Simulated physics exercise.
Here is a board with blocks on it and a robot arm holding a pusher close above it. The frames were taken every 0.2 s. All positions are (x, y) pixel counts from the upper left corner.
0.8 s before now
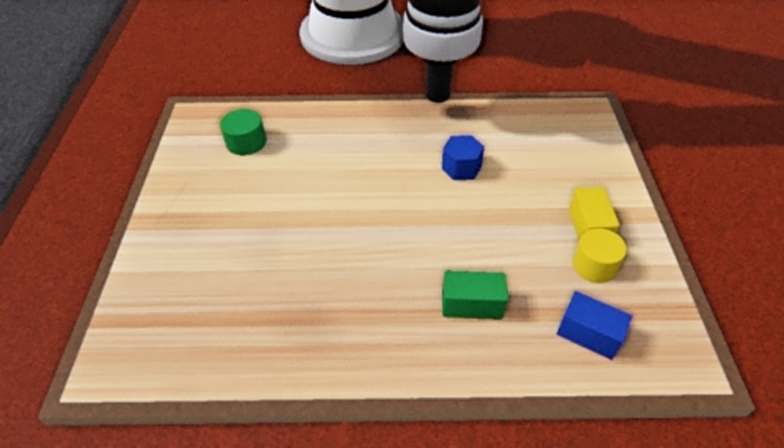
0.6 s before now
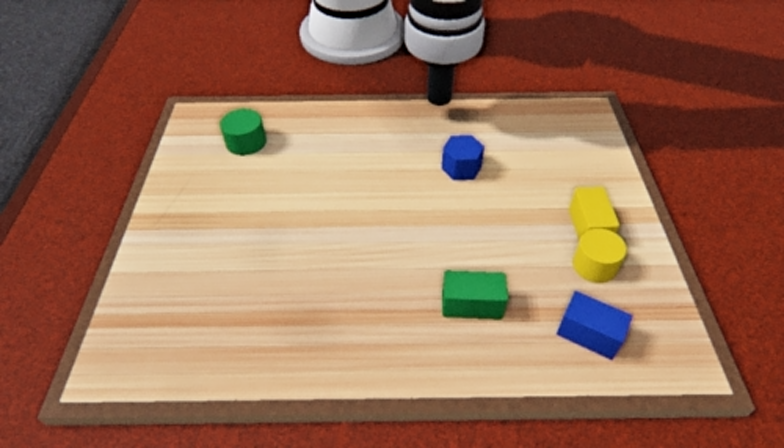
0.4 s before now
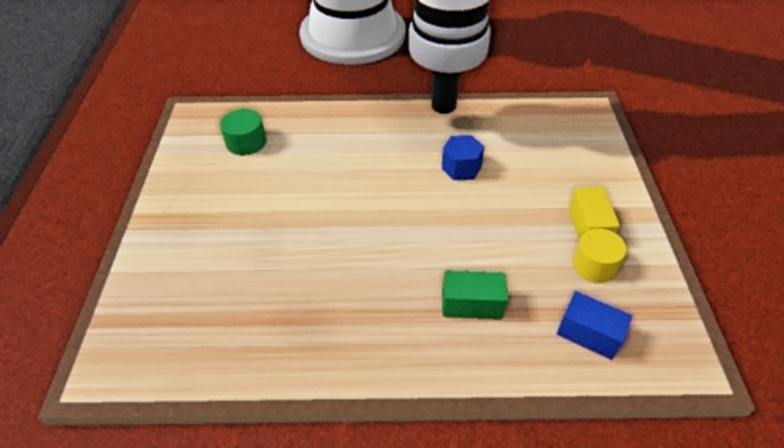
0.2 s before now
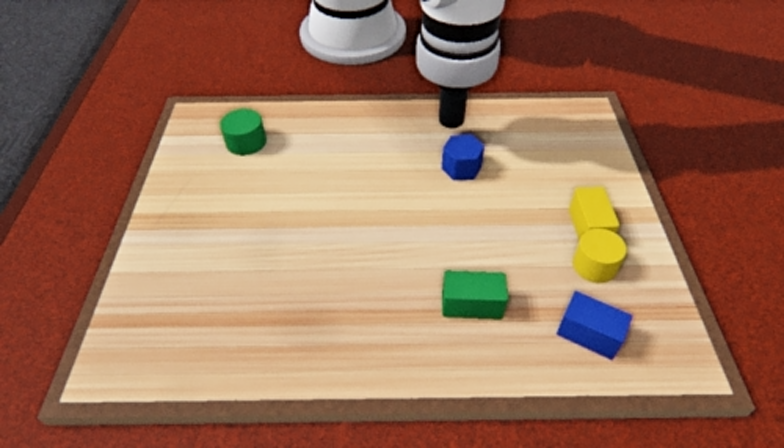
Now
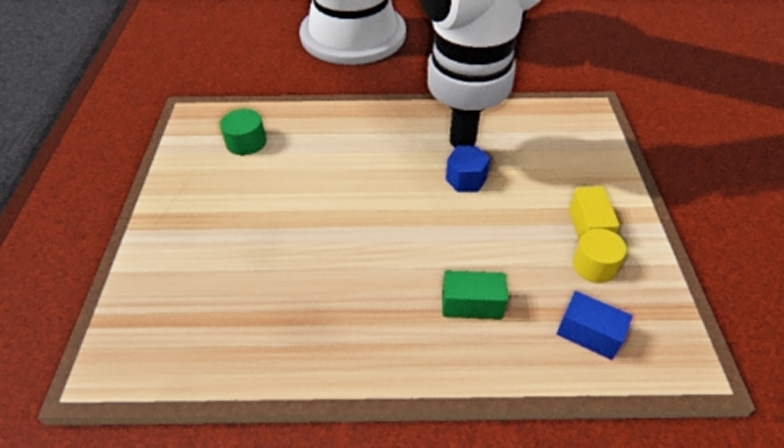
On a wooden board scattered with green, blue and yellow blocks, a robot arm moved its black pusher slowly toward the viewer, then nudged the blue hexagonal block slightly forward and turned it a little.
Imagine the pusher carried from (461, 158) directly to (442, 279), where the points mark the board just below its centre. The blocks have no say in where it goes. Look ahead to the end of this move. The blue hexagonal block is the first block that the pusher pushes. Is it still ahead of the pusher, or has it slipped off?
The pusher passes it.
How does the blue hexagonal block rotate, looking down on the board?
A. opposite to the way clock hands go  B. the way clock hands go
Letter A.
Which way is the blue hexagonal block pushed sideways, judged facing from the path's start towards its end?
My prediction: Leftwards.
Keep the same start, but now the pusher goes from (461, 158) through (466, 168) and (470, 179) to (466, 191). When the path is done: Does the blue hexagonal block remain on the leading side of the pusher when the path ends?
Yes, that is what happens.
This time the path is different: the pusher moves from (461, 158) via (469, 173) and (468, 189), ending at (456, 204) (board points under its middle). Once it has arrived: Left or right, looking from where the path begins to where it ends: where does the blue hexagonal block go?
It's going to go left.
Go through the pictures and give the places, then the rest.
In the first picture, lower end of the pusher (438, 97), tops of blocks, blue hexagonal block (464, 146), green rectangular block (476, 285).
In the second picture, pusher (439, 100), blocks as before.
In the third picture, pusher (444, 108), blocks as before.
In the fourth picture, pusher (451, 122), blocks as before.
In the fifth picture, pusher (463, 143), blue hexagonal block (469, 158), green rectangular block (476, 285).
On the path given first. One third of the way, pusher (456, 179); blue hexagonal block (477, 195), turned 40° anticlockwise.
Two thirds of the way, pusher (450, 219); blue hexagonal block (488, 214), turned 75° anticlockwise.
At the end, pusher (444, 265); blue hexagonal block (488, 214), turned 80° anticlockwise; green rectangular block not moved.
